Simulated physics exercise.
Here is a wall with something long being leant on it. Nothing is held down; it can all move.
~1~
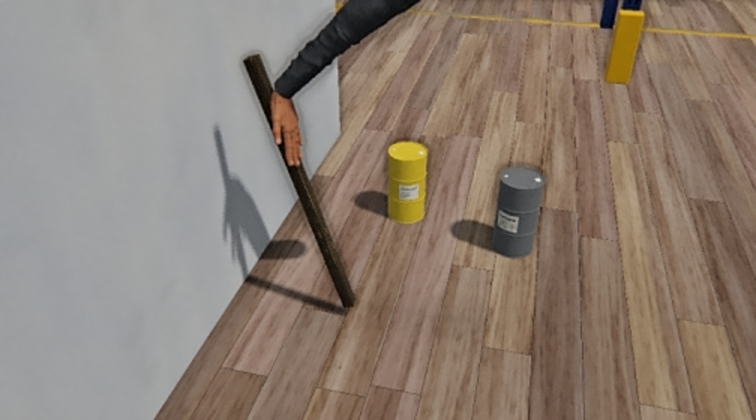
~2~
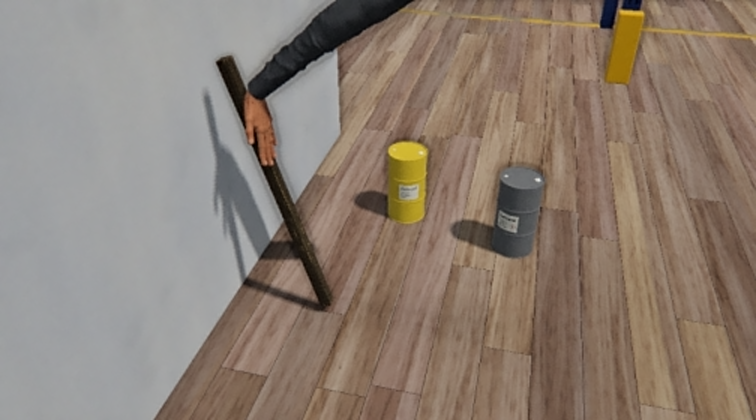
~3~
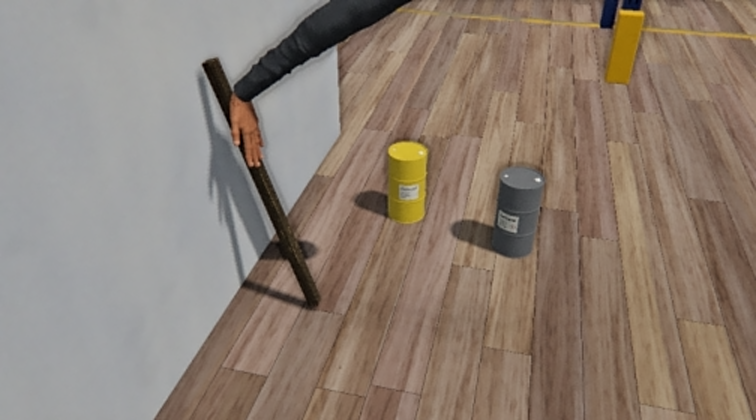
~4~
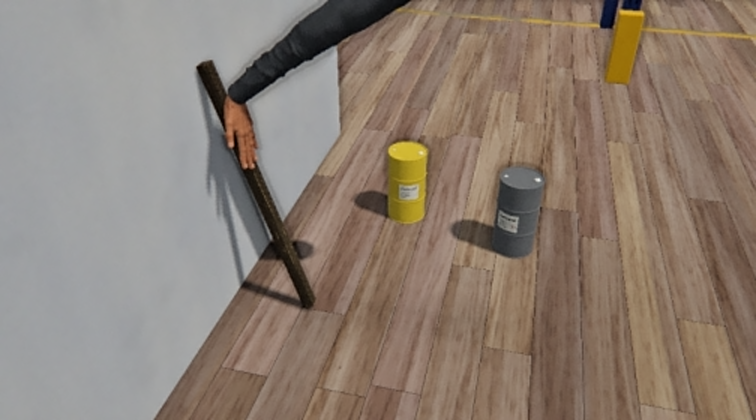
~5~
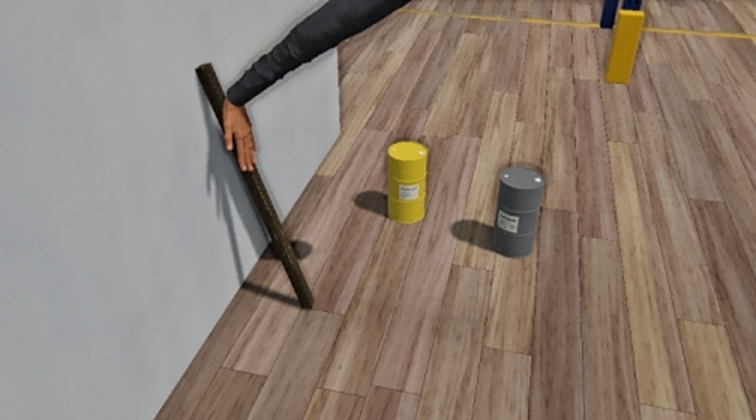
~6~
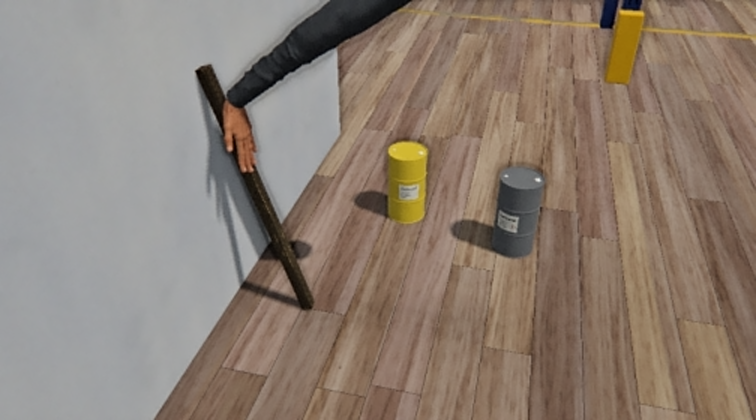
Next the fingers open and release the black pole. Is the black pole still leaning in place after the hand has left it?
Yes: Yep, it doesn't slide one bit.
Then, 0.40 s after the last picture, nothing has stirred.
Then, 0.90 s after the last picture, black pole resting near (261, 200).
At rest, all 3 in place. Seen from the same camera at the end, black pole near (261, 200). The pole remains leaning.
